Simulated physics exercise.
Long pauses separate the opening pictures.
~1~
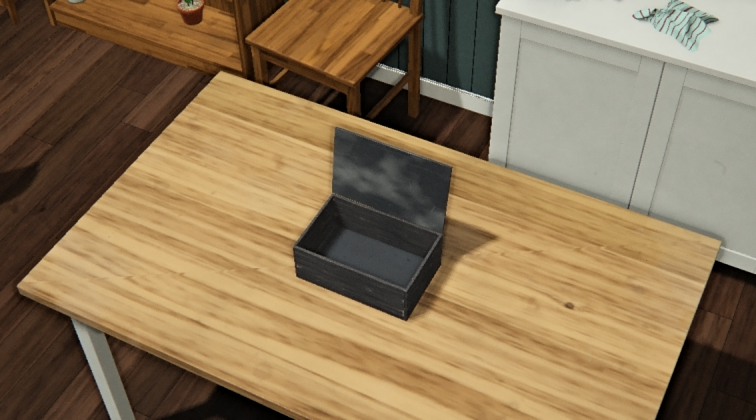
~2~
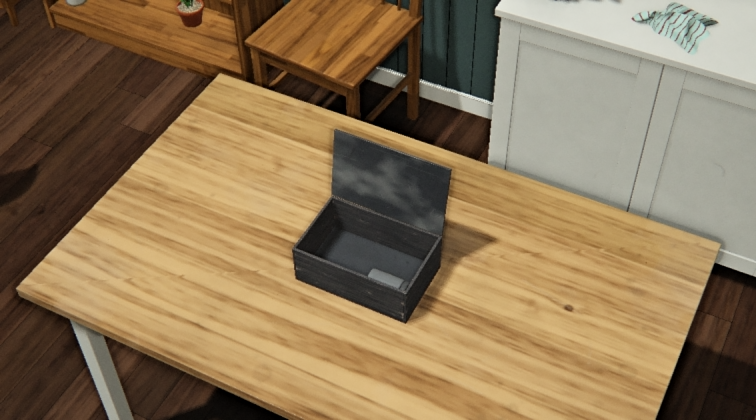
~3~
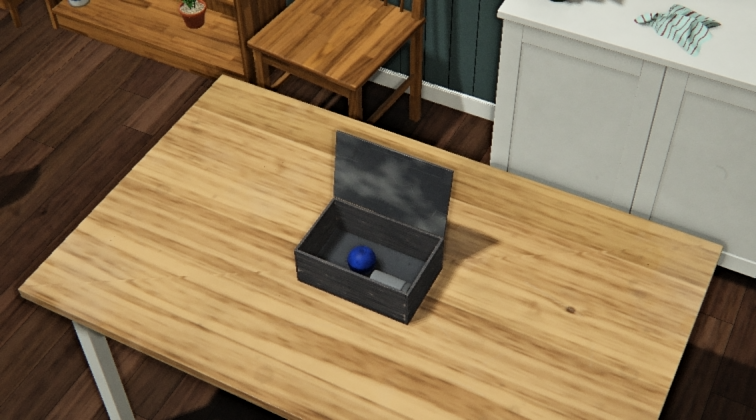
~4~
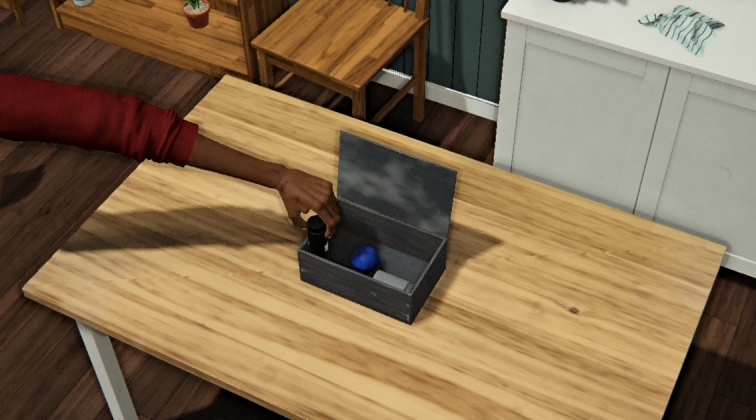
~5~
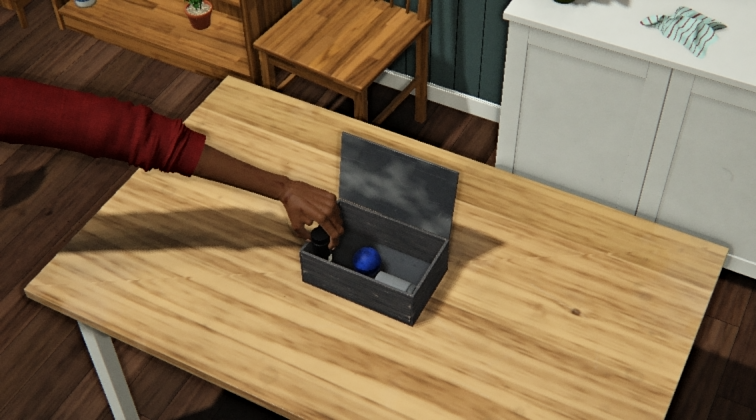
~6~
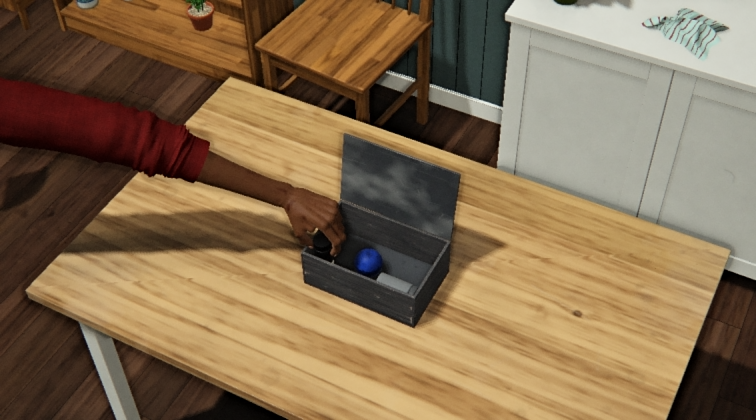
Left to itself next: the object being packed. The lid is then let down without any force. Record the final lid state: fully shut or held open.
The lid never seats.
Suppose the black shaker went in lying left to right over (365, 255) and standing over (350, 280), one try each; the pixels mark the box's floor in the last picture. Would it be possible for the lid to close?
First time it drops into place, and next time it won't go down.
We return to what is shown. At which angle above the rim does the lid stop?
Roughly 12 degrees above the rim.
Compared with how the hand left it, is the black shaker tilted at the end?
In the end, the black shaker keeps its orientation.
Then, 1.20 s after the last picture, lid starting down.
Then, 1.70 s after the last picture, lid 53° above the rim.
Then, 2.10 s after the last picture, lid 22° above the rim.
Then, 3.90 s after the last picture, lid 11° above the rim.
At rest, lid 11° above the rim; all 3 in place. Seen from the same camera at the end, black shaker near (323, 259).
